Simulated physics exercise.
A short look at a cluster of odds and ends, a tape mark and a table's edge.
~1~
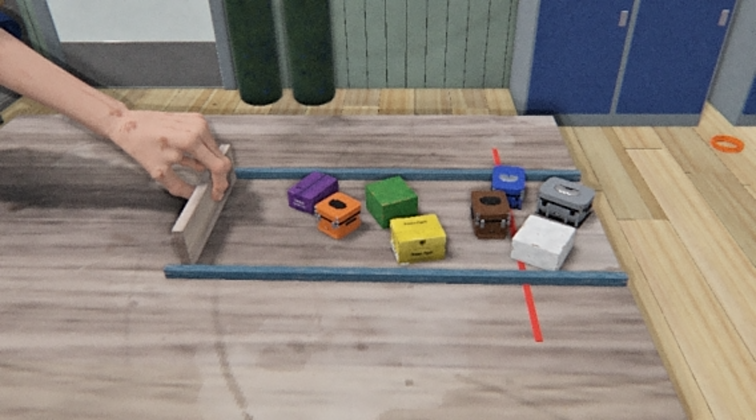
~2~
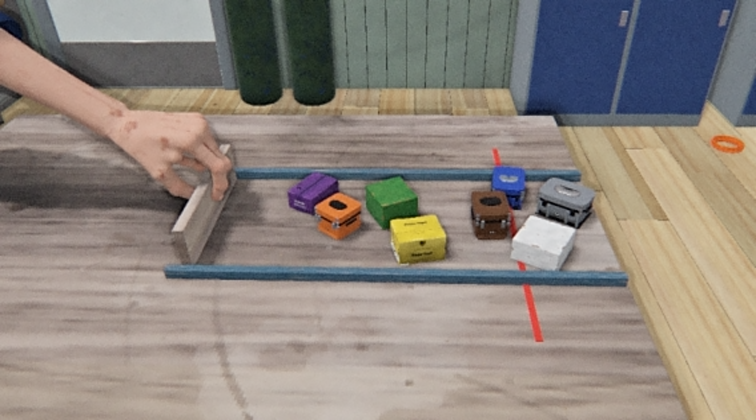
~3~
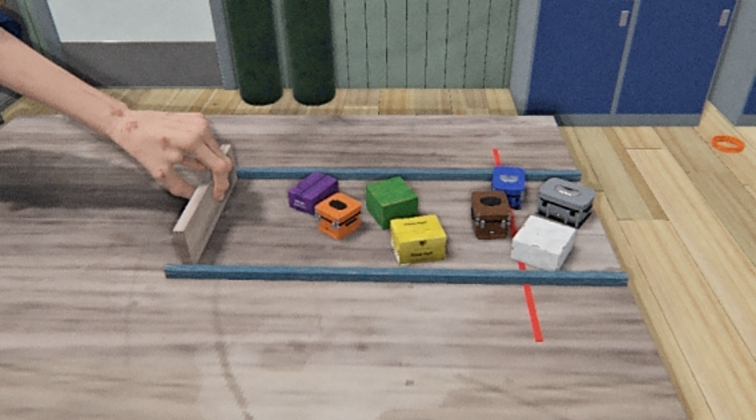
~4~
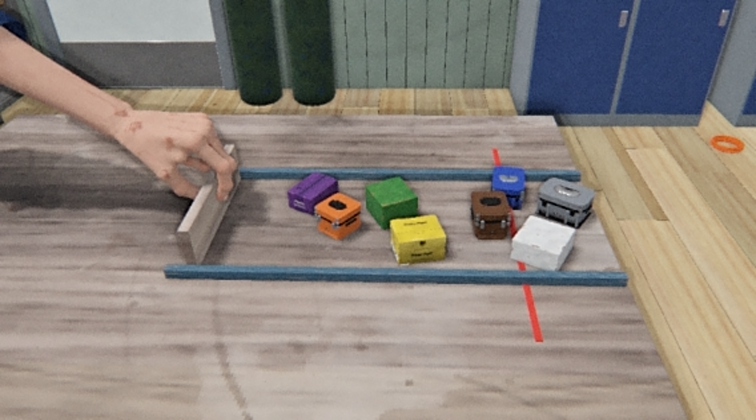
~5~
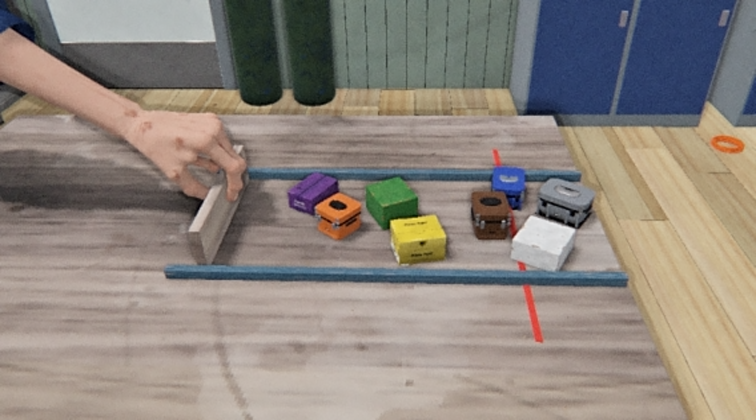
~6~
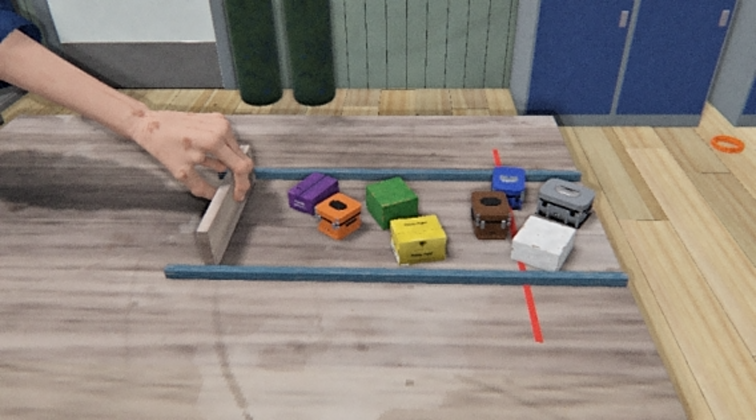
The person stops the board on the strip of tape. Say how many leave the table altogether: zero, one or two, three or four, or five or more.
In the end the number that fall off is one or two.
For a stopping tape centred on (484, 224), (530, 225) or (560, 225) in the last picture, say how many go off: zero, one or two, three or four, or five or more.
The falls would be zero; one to two; five or over.
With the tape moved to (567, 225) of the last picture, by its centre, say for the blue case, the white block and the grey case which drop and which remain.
The blue case is lost; the white block drops off; the grey case drops off.
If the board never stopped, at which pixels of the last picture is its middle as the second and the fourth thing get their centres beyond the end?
About (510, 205), then (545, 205).
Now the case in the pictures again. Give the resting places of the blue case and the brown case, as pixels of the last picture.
The blue case at (588, 185), the brown case at (570, 219).
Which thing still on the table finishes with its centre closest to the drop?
The blue case.
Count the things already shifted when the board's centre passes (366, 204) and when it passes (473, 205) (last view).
At the one place 3, at the other 8.
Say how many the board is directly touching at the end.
In contact: 3.
Early on, none off yet; grey case at rest near (565, 203); white block at rest near (543, 244); blue case at rest near (508, 188).
A while later, none off yet; grey case travelled a little near (585, 207); white block travelled a little near (561, 248); blue case travelled about its own width near (551, 184).
Finally, the number that fall off is one or two; lost, grey case.
